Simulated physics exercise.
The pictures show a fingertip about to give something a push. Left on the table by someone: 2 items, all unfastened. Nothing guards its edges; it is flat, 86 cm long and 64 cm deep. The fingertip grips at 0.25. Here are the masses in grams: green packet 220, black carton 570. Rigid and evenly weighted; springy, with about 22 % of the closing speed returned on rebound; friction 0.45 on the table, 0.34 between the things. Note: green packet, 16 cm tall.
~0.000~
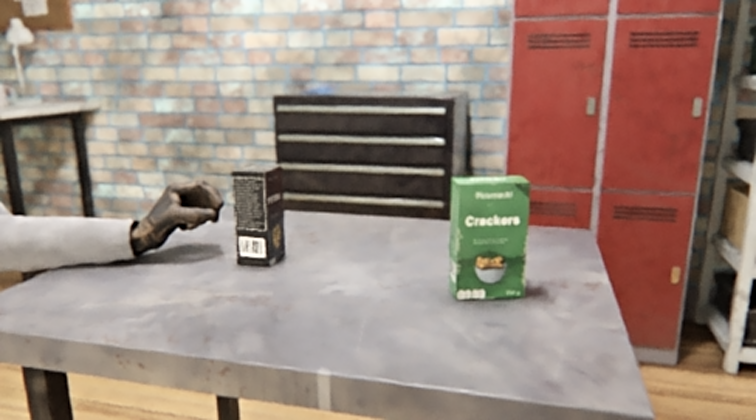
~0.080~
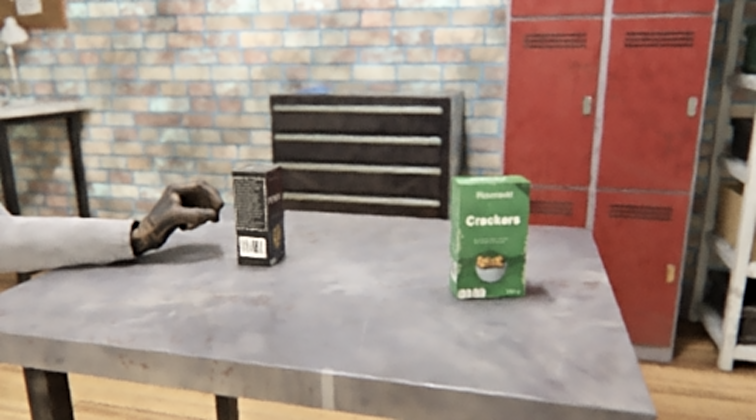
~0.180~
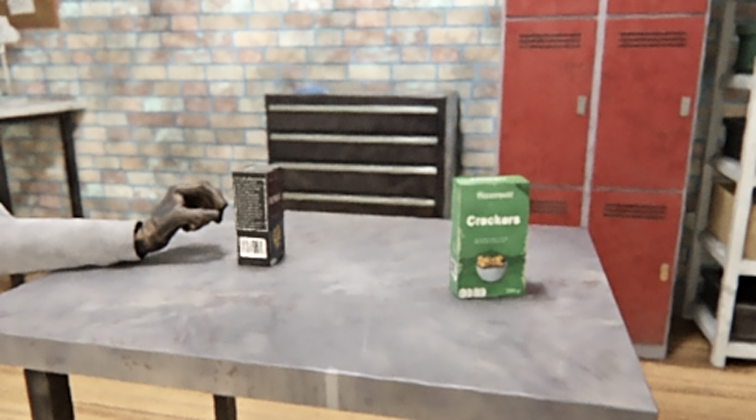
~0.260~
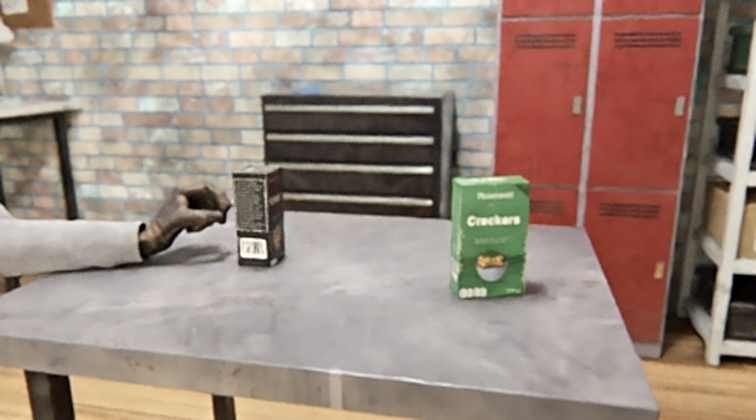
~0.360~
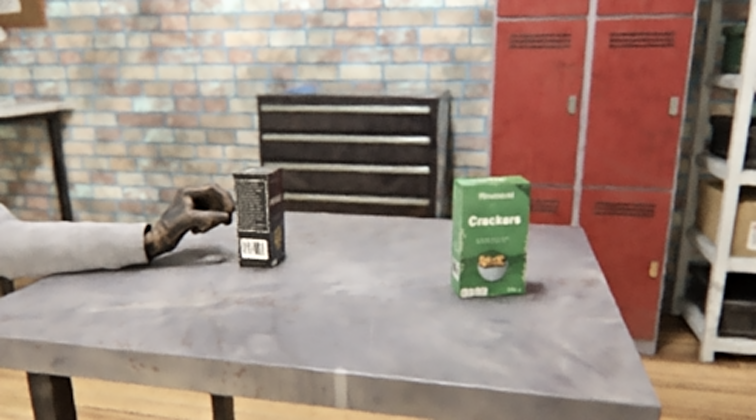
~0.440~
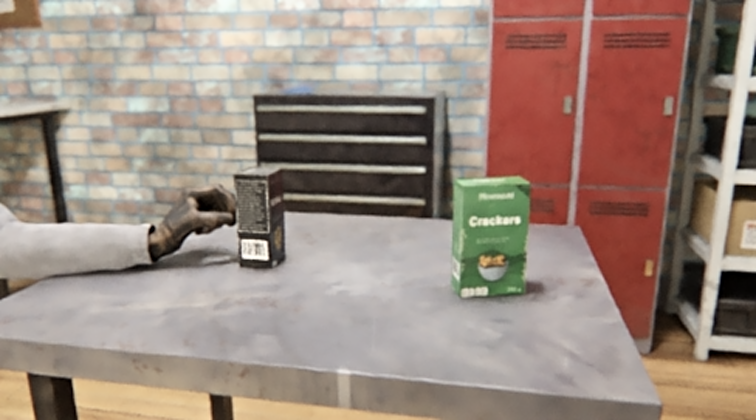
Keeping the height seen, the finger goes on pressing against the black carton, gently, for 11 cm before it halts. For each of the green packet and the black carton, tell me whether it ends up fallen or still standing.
Outcome: The green packet keeps its balance. The black carton loses its balance.
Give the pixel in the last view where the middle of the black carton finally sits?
Roughly pixel (330, 249).
Around 0.84 s, finger moved 7 cm; black carton at 15° to upright near (273, 214).
Around 1.14 s, finger moved 9 cm; black carton at 50° to upright near (302, 222).
Around 1.24 s, finger moved 10 cm; black carton on its side near (328, 250).
Around 1.44 s, finger moved 12 cm; black carton on its side near (330, 249).
Finally (2.4 s), on their side or leaning hard on the table, black carton; green packet still in place (within 5 cm). Final places as that camera would see them, green packet near (489, 237), black carton near (330, 249).
